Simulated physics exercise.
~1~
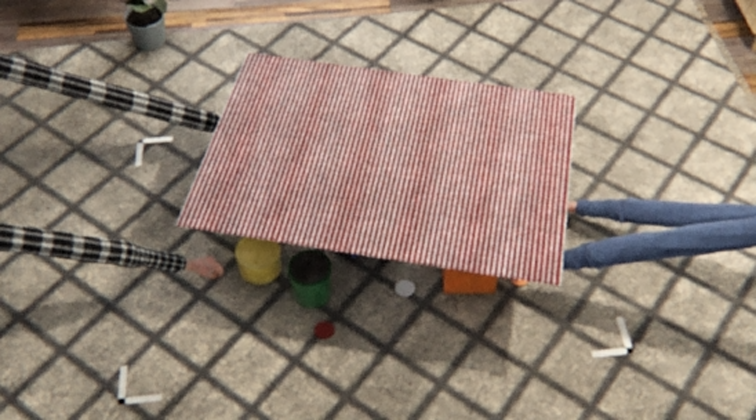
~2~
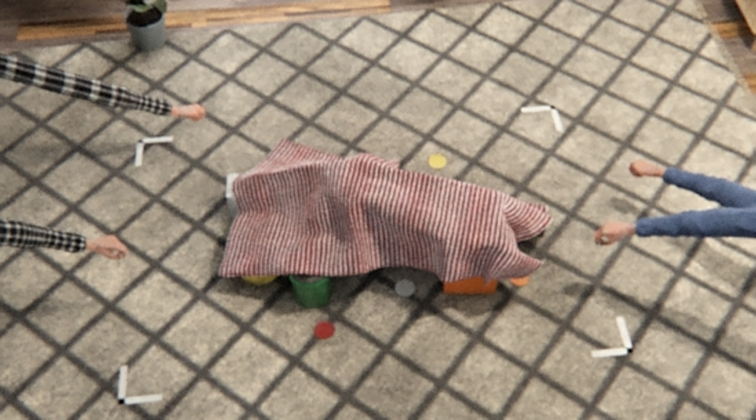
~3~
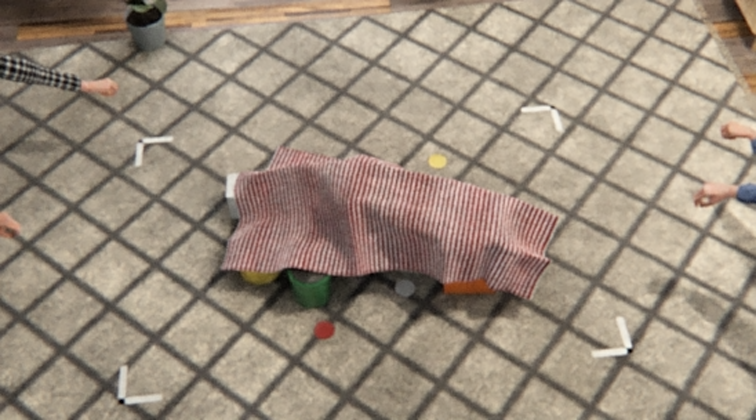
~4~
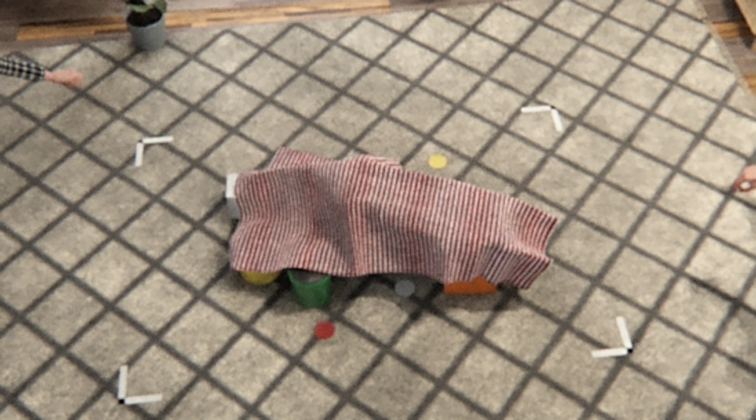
At first, two people, one on each side, hold a red-and-white striped cloth flat above a group of containers on a patterned rug. They let go, and the sheet drops over the containers, crumpling into folds as its edges fall inward. The arms draw back to the left and right while the right end of the cloth spreads out slightly and covers the orange lid. It then barely shifts. At the end, parts of the yellow, green and orange containers poke out along the front, the white disc sits at the cloth's edge, and the yellow lid and red plate remain uncovered.
